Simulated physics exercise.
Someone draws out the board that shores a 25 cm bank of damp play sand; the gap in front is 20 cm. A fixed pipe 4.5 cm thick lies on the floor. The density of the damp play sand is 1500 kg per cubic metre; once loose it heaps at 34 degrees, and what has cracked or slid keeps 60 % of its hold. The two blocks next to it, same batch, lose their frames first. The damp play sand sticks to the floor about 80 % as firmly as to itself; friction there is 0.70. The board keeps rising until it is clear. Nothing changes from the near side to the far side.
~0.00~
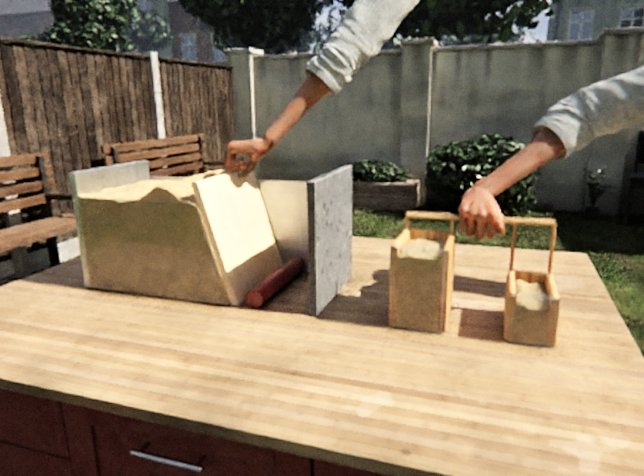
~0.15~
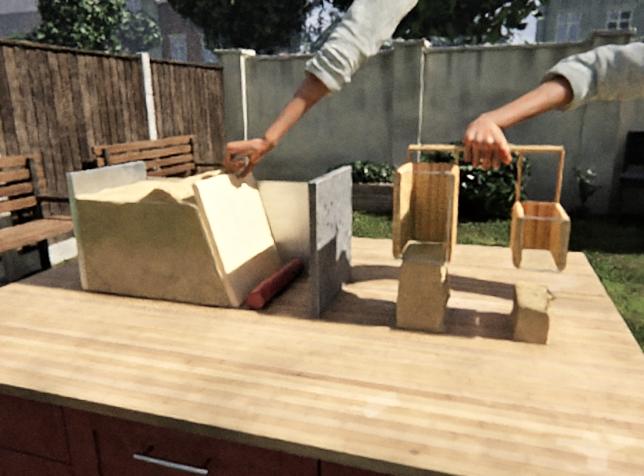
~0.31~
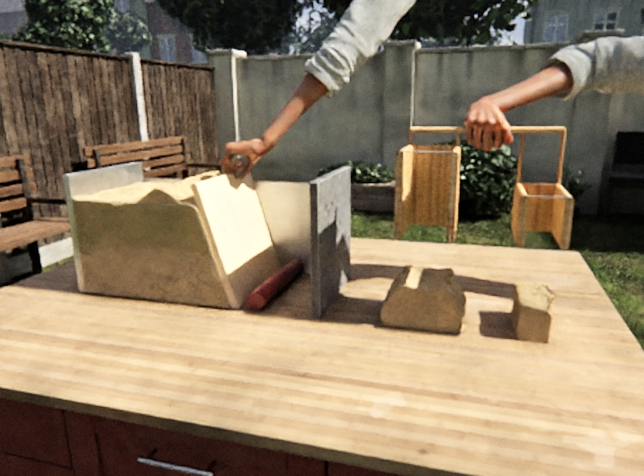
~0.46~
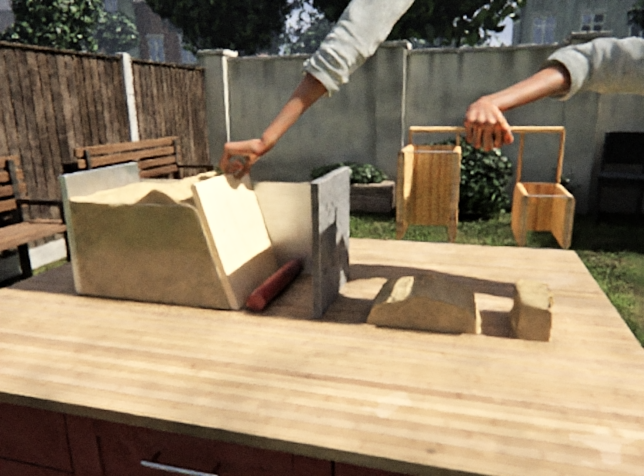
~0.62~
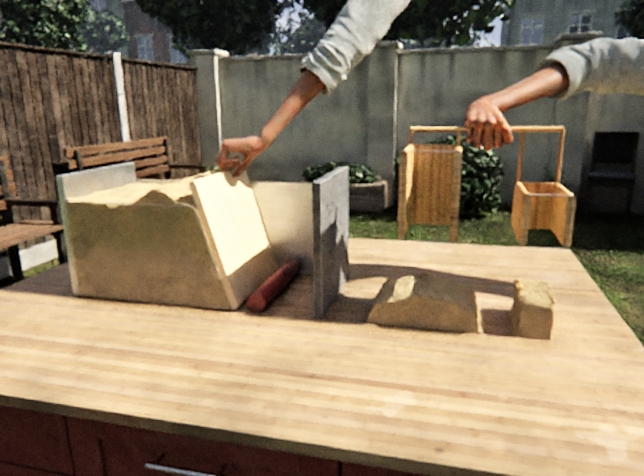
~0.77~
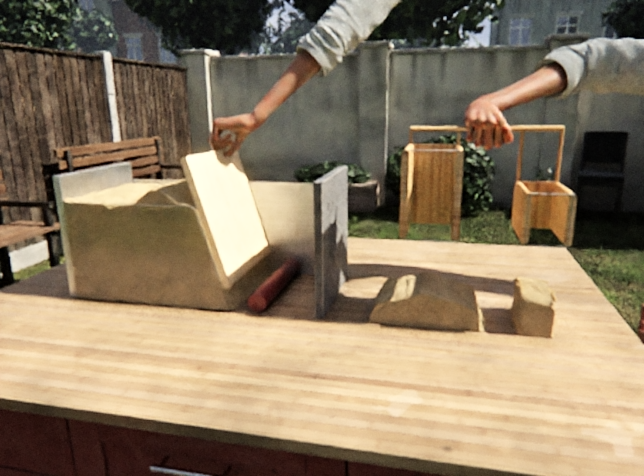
Hand lifting two joined wooden moulds off damp sand blocks, the taller one slumping, before another hand slightly raises a leaning board.
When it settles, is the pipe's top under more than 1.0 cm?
The pipe ends up buried.
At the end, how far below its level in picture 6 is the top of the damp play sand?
Some 3.5 cm.
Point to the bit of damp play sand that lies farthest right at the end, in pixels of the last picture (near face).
At about (262, 291).
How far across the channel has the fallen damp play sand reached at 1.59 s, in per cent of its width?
Some 30 per cent.
By 1.01 s, the face still stands and nothing lies on the pipe.
By 1.30 s, the face still stands and nothing lies on the pipe.
By 1.59 s, the fallen stuff reaches 31 % of the way across and 3.0 cm lies on the pipe.
By 1.87 s, the fallen stuff reaches 38 % of the way across and 6.0 cm lies on the pipe.
By 1.92 s, at the end, the fallen stuff reaches 38 % of the way across and 6.0 cm lies on the pipe.
